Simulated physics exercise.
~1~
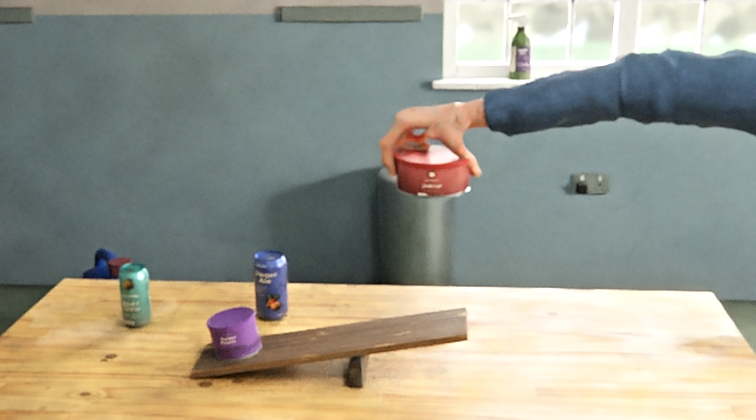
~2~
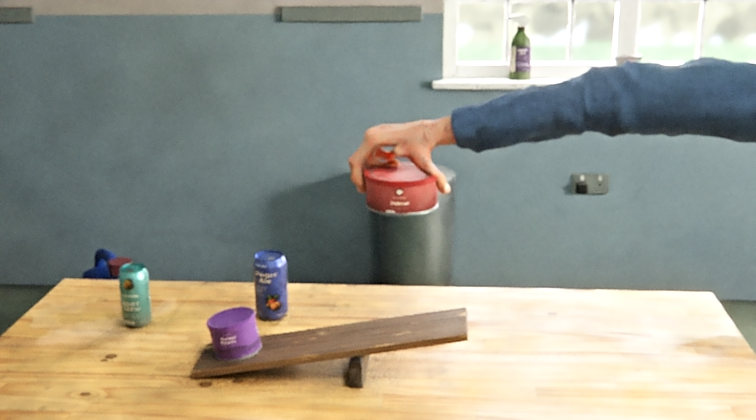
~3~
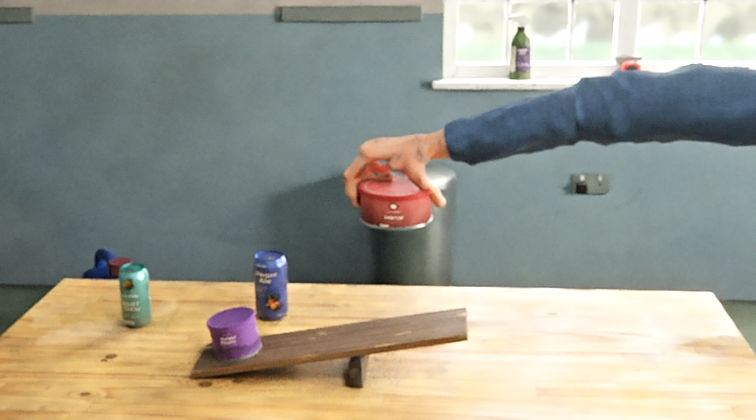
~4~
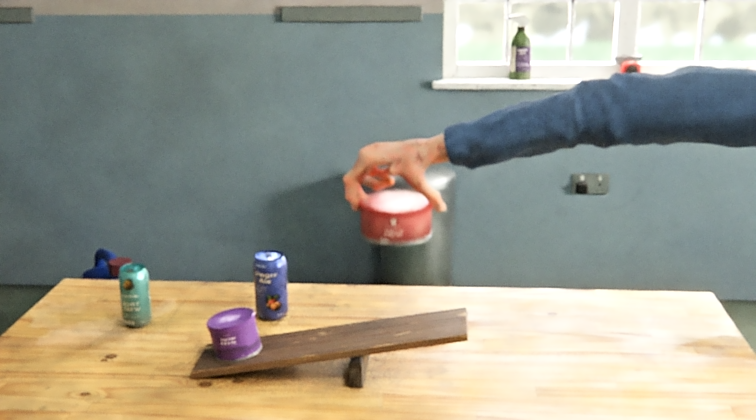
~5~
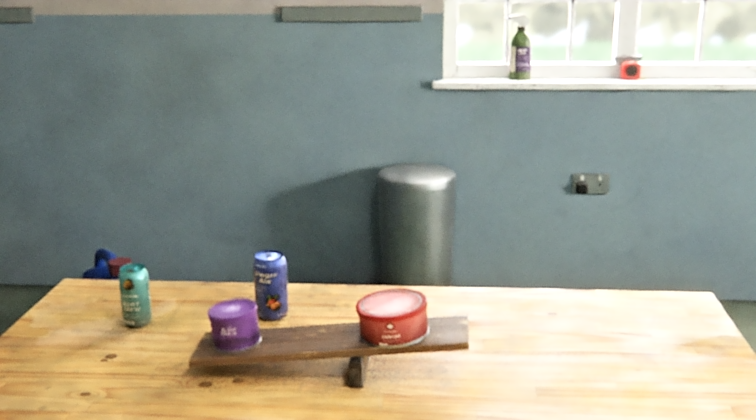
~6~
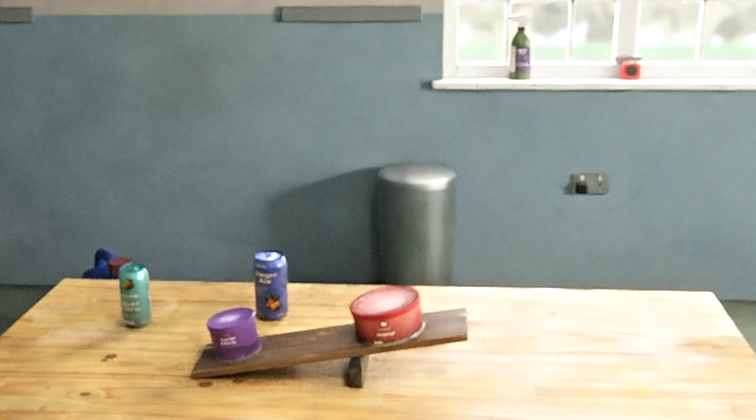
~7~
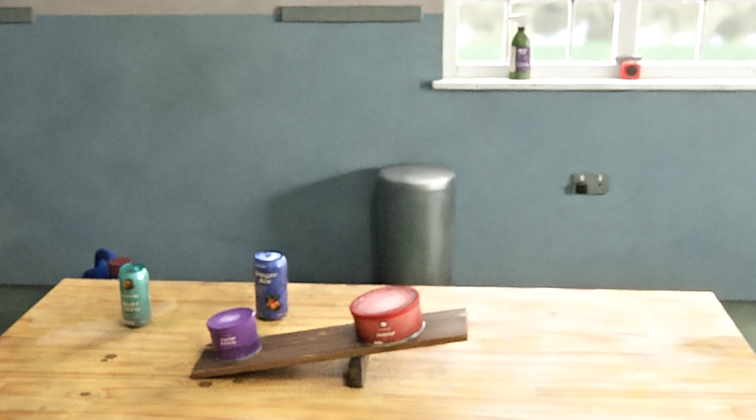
At first, a purple tin sits on the low left end of a brown plank resting on a small block, with a turquoise can and a blue can standing nearby on the table. A hand reaches in from the right, holding a red tub above the plank, and moves it left and lower. The hand lets go, and the tub drops onto the plank just right of the block. The plank tips partway toward level, lifting the purple tin slightly. Then it tilts back, and it rests with its left end low, both containers still on it.
